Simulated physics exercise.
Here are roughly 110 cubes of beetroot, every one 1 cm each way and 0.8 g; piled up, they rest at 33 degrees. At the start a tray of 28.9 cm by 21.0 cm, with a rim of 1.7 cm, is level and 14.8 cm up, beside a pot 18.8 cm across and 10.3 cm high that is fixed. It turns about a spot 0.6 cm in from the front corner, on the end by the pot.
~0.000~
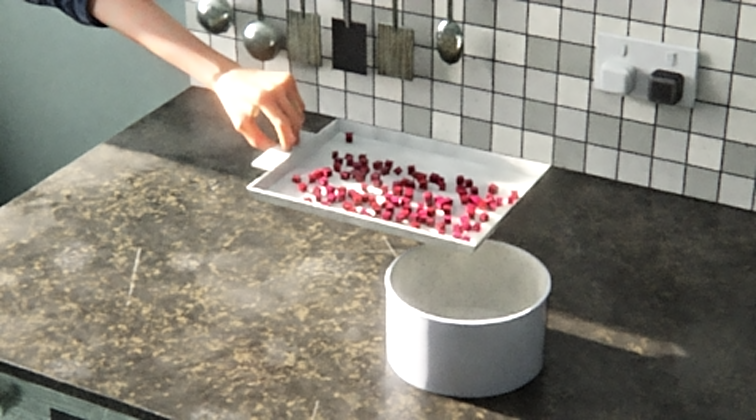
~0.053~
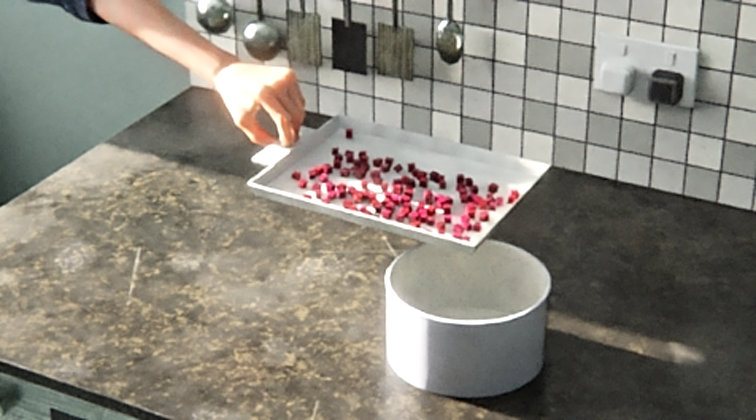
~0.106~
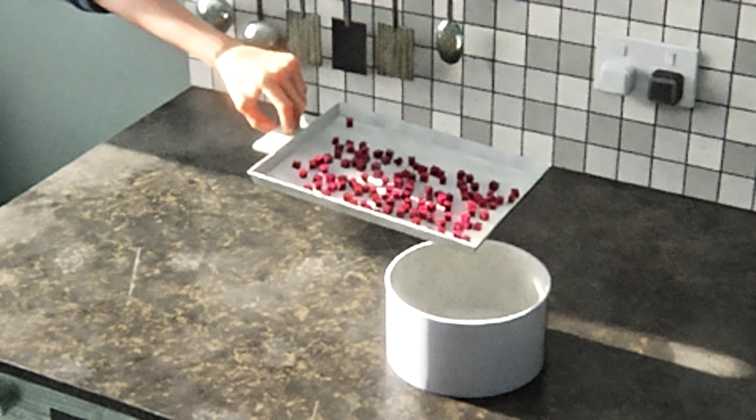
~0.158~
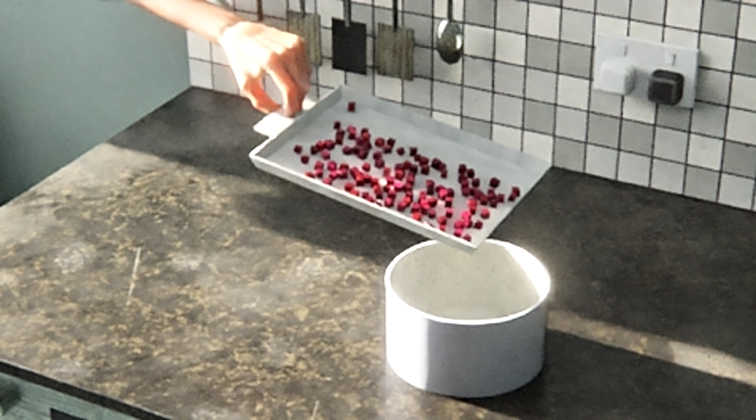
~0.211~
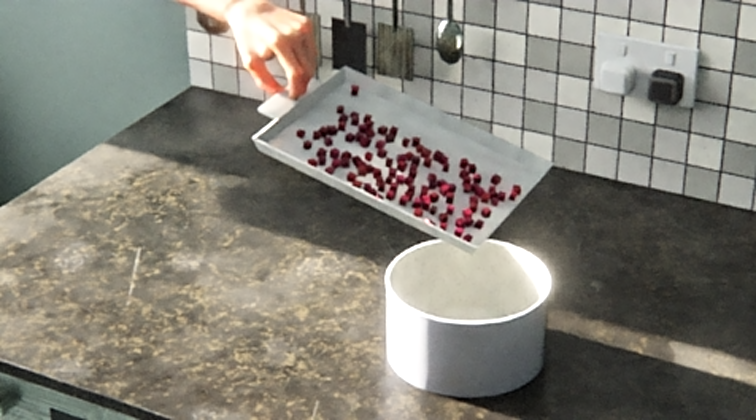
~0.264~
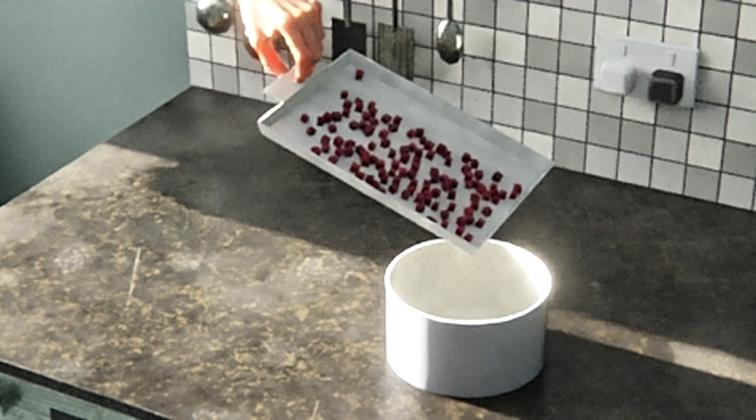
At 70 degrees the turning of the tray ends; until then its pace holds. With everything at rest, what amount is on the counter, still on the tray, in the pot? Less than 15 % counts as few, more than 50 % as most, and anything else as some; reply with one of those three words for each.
Here it is: Counter: Some, left on the tray: Some, pot: Some.
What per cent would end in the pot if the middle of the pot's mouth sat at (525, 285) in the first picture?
Roughly 65 per cent.
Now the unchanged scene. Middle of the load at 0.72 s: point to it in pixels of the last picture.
Estimated centre of load: Around (493, 202).
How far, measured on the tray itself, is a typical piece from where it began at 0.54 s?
Displacement on the tray: Roughly 2 cm.
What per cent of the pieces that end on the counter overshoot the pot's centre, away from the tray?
Share: Around 100 %.
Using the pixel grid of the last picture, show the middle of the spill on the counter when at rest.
You'll find it at about pixel (669, 356).
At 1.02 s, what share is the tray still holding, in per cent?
Something like 40 percent, roughly.
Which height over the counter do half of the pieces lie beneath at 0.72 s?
Roughly 18 centimetres.
After 0.54 s, tilt 45 degrees; the tray holds 100 %, the pot 0 %.
After 0.72 s, tilt 62 degrees; the tray holds 95 %, the pot 0 %.
After 1.02 s, tilt 70 degrees; the tray holds 40 %, the pot 30 %.
At rest (2.1 s), counter 30 %, tray 35 %, pot 35 %.
